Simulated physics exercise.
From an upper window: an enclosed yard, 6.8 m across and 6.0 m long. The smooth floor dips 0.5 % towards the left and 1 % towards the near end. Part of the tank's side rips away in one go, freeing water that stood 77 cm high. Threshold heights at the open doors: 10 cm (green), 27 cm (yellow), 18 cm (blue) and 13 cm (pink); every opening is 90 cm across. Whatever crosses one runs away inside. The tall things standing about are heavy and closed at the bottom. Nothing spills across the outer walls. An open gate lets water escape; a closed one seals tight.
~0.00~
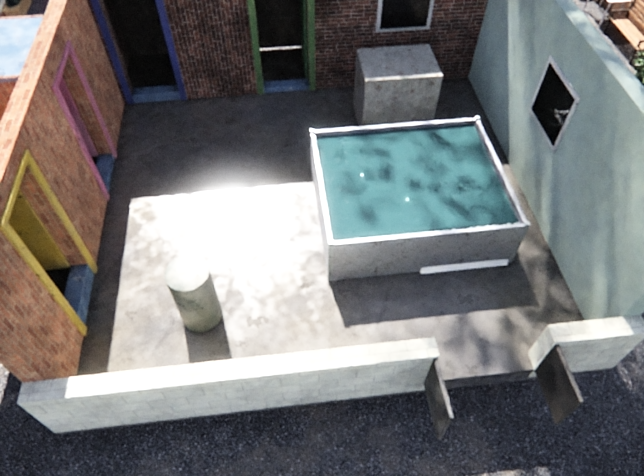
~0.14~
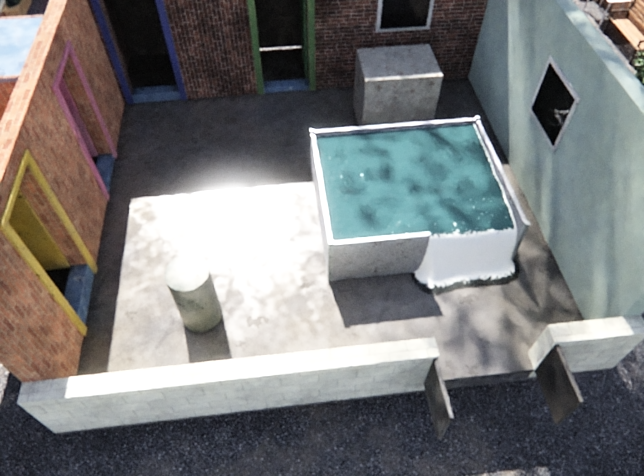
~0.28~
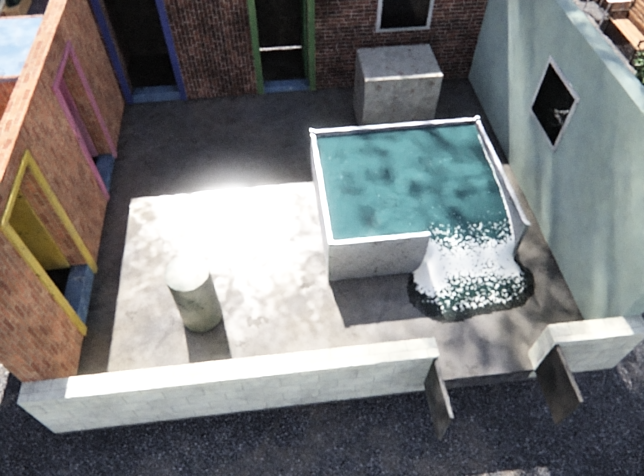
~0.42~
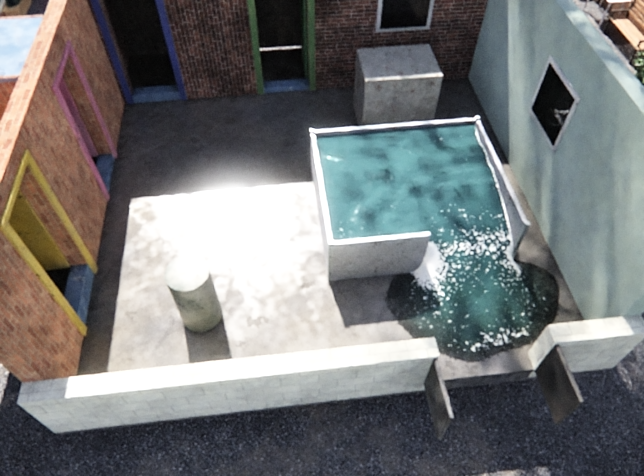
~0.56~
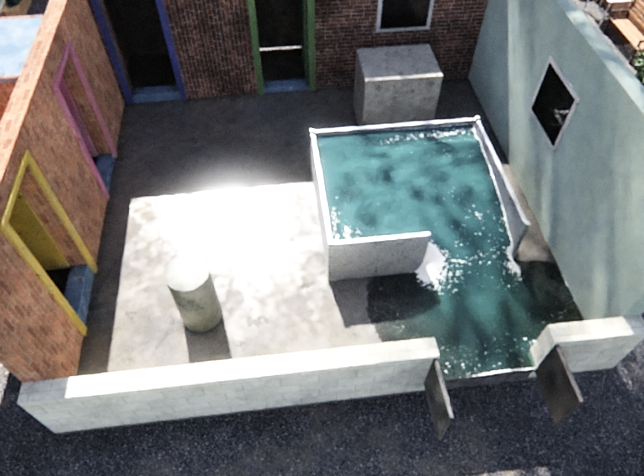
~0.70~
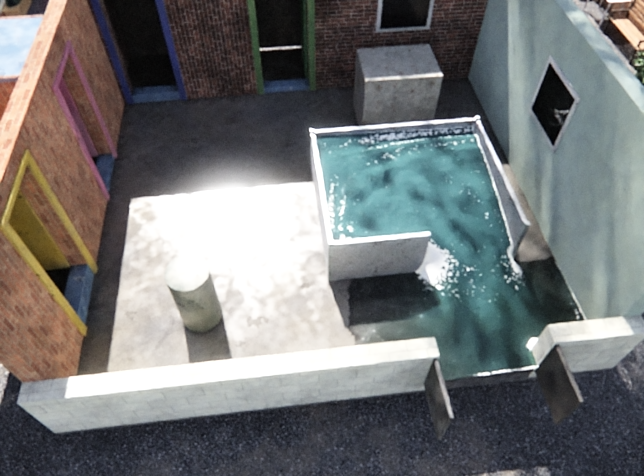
Teal water bursting through the torn side of a raised tank, foaming onto the yard floor and spreading to the near wall.
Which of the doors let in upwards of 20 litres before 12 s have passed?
Door by door: At the green door it stays under the limit; at the yellow door it does not reach the limit; at the blue door it does not reach the limit; at the pink door it stays under the limit.
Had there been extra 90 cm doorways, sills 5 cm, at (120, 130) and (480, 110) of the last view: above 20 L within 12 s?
In turn: Below, above.
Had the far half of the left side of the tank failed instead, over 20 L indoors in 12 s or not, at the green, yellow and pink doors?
Then: Green not over, yellow not over, pink over.
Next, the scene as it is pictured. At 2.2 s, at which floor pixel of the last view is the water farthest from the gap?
Near (131, 397).
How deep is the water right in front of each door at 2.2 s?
Depths in cm: Green 0, yellow 0, blue 0, pink 0.
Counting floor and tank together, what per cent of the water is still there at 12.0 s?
About 36 per cent.
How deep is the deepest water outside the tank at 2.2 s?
About 52 cm.
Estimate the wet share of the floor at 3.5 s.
Some 30 per cent of it.
After 1.4 s water covers 15 % of the floor and is deepest (65 cm) near (583, 345); green door not reached, yellow door not reached, blue door not reached, pink door not reached.
After 2.2 s water covers 20 % of the floor and is deepest (52 cm) near (583, 345); green door not reached, yellow door not reached, blue door not reached, pink door not reached.
After 3.5 s water covers 30 % of the floor and is deepest (32 cm) near (557, 348); green door not reached, yellow door not reached, blue door not reached, pink door not reached.
After 7.0 s water covers 55 % of the floor and is deepest (20 cm) near (557, 348); green door 4 cm at the sill, 0 L in, yellow door 3 cm at the sill, 0 L in, blue door 2 cm at the sill, 0 L in, pink door not reached.
After 12.0 s water covers 85 % of the floor and is deepest (10 cm) near (544, 350); green door 2 cm at the sill, 0 L in, yellow door 6 cm at the sill, 0 L in, blue door 3 cm at the sill, 0 L in, pink door 4 cm at the sill, 0 L in.
